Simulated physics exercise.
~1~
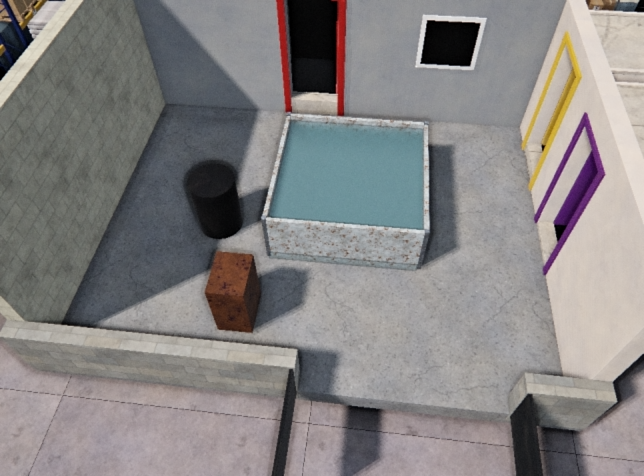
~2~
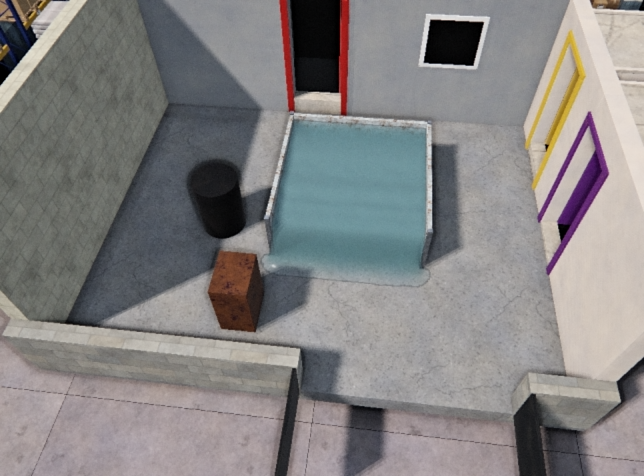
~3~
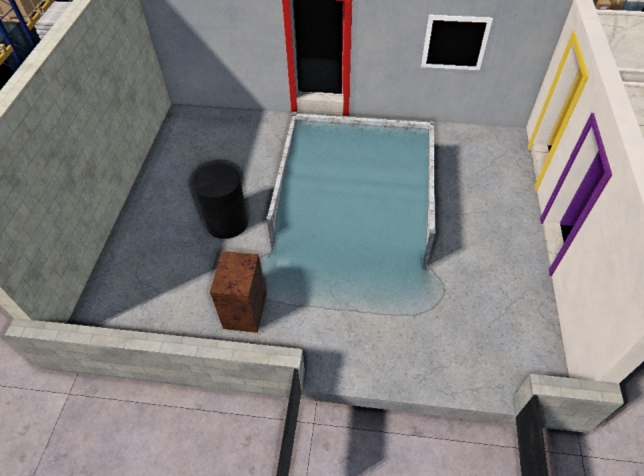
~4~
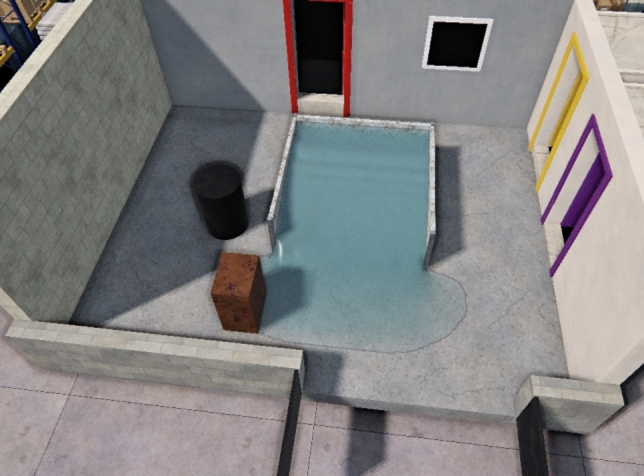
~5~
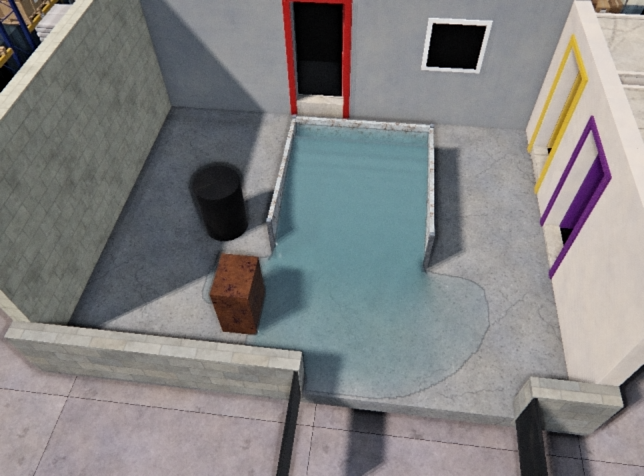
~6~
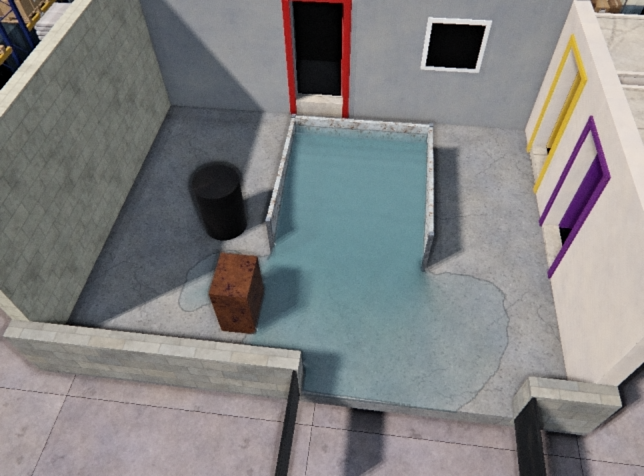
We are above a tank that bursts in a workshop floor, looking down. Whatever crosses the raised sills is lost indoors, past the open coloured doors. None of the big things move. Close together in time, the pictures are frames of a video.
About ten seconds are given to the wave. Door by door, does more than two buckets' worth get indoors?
One by one: The yellow door keeps it to two buckets; the purple door keeps it to two buckets; the red door keeps it to two buckets.
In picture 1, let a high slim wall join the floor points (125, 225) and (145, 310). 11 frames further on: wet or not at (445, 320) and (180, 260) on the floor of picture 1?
Result by location - first soaked, second soaked.
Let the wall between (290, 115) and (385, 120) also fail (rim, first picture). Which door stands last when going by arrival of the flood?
I say the purple door.
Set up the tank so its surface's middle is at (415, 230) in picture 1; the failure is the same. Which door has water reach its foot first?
That would be the purple door, I think.
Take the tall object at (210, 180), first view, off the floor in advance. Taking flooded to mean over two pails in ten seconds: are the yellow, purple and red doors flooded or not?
In that case yellow door gets less, purple door gets less, red door gets less.
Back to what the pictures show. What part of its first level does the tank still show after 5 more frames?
Roughly 52 percent.
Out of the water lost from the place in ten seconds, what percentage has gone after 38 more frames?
Somewhere around 90 per cent, I'd say.
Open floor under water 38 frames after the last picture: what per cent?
Roughly 85 percent.
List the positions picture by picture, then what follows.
Still water in the tank at (351, 171), in the first picture.
The front is at (266, 257), out from the gap at (347, 246), in the second picture.
The front is at a hidden place, out from the gap at (349, 250), in the third picture.
Water pours out at (349, 252) and has run to a hidden place, in the fourth picture.
The front is at a hidden place, out from the gap at (349, 254), in the fifth picture.
Water pours out at (348, 254) and has run to a hidden place, in the sixth picture.
A moment on, water covers 35 % of the floor; the yellow door not reached, the purple door not reached, the red door not reached.
Next, water covers 45 % of the floor; the yellow door not reached, the purple door not reached, the red door not reached.
Then, water covers 55 % of the floor; the yellow door not reached, the purple door wet at the sill, nothing in, the red door not reached.
Later, water covers 85 % of the floor; the yellow door wet at the sill, nothing in, the purple door wet at the sill, nothing in, the red door wet at the sill, nothing in.
In the end, water covers 100 % of the floor; the yellow door wet at the sill, nothing in, the purple door wet at the sill, nothing in, the red door wet at the sill, nothing in.
